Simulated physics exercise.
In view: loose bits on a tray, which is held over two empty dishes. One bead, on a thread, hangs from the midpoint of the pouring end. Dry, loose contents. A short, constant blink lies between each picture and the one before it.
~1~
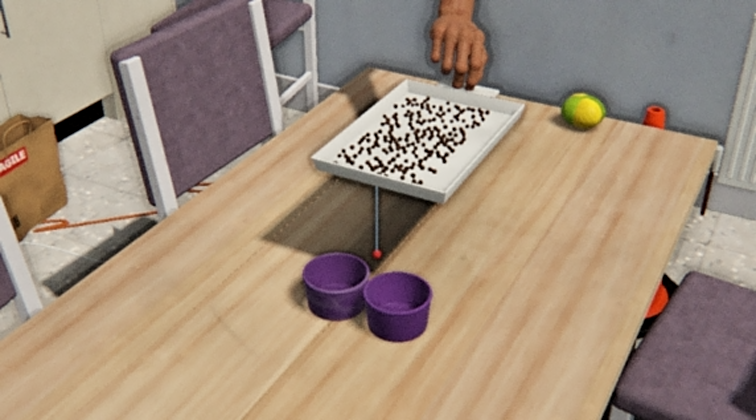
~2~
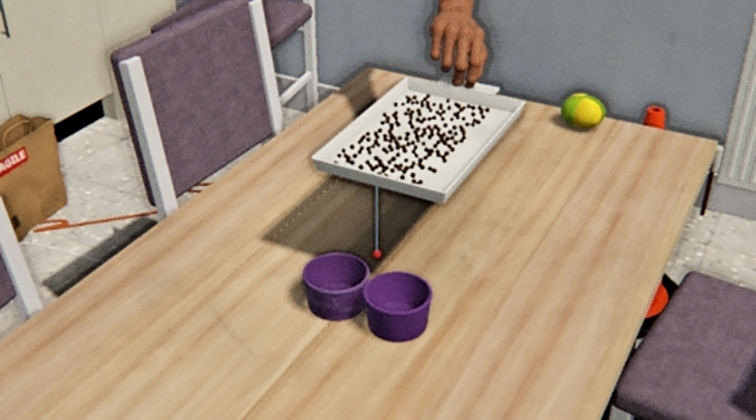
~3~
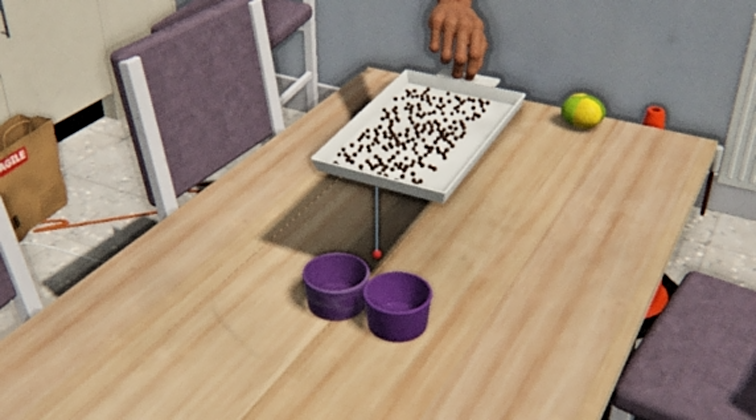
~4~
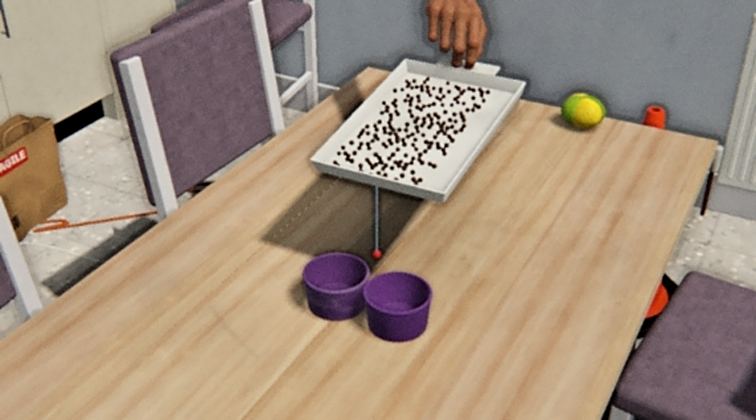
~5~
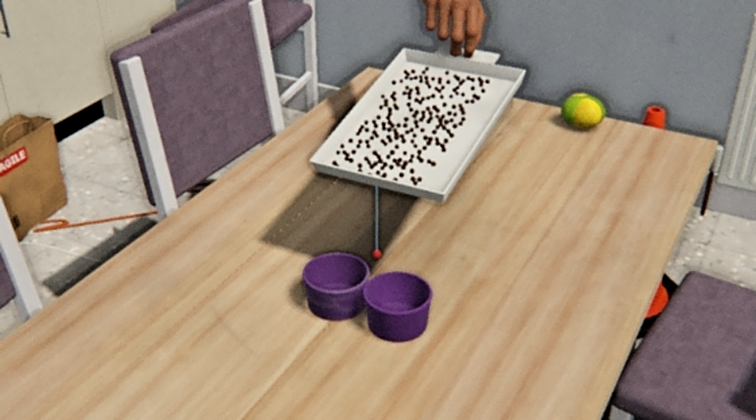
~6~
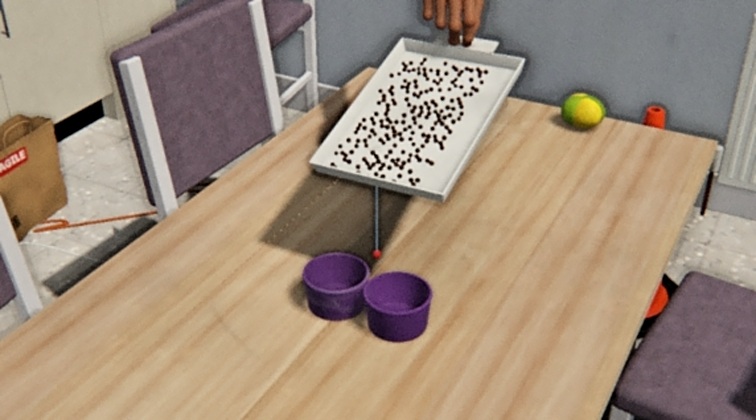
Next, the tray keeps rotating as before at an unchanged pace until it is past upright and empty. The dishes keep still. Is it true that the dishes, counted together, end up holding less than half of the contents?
No, more than half.
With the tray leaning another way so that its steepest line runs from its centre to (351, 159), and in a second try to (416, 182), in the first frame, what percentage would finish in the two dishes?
The first try gives close to 10 percent; the next gives 60 percent.
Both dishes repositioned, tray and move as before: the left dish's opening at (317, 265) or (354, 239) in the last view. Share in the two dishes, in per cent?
It would be roughly 90 per cent, followed by roughly 0 per cent.
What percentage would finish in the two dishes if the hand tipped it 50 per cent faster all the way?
Result: About 70 per cent.
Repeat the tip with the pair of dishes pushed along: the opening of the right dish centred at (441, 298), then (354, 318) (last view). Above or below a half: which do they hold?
Taking the places in turn, it's shy of half and then shy of half.
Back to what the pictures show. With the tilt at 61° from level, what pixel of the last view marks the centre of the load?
Look about (361, 170) in the last picture.
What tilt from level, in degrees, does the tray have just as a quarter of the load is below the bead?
Roughly 100 degrees of tilt.
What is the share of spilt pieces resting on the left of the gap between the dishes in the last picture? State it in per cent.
I reckon around 100 per cent.
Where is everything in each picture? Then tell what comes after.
Corners of the pouring end near (317, 157) and (444, 190), level; middle of the load near (417, 138), allspice berries; left dish near (320, 302); right dish near (383, 323); bead on its thread near (377, 254), in the first frame.
Corners of the pouring end near (317, 157) and (443, 190), level; middle of the load near (417, 137), in the second frame.
Corners of the pouring end near (316, 157) and (443, 190), tipped barely, level across its low end; middle of the load near (417, 133), in the third frame.
Corners of the pouring end near (316, 158) and (443, 190), tipped a little, level across its low end; middle of the load near (417, 127), in the fourth frame.
Corners of the pouring end near (315, 159) and (442, 190), tipped a little, level across its low end; middle of the load near (416, 122), in the fifth frame.
Corners of the pouring end near (315, 160) and (441, 191), tipped clearly, level across its low end; middle of the load near (414, 118); left dish near (320, 302); right dish near (383, 323), in the sixth frame.
Shortly afterwards, tray tipped steeply; all but a few on the tray; only a few in the left dish; only a few outside both; a little in the air.
Next, tray tipped right over; near a third on the tray; only a few in the right dish; a little in the left dish; a little outside both; near a third in the air.
Some moments later, tray tipped past a quarter turn; near a quarter in the right dish; near half in the left dish; near a quarter outside both.
In the end, tray tipped past a quarter turn; near a quarter in the right dish; near half in the left dish; near a quarter outside both.
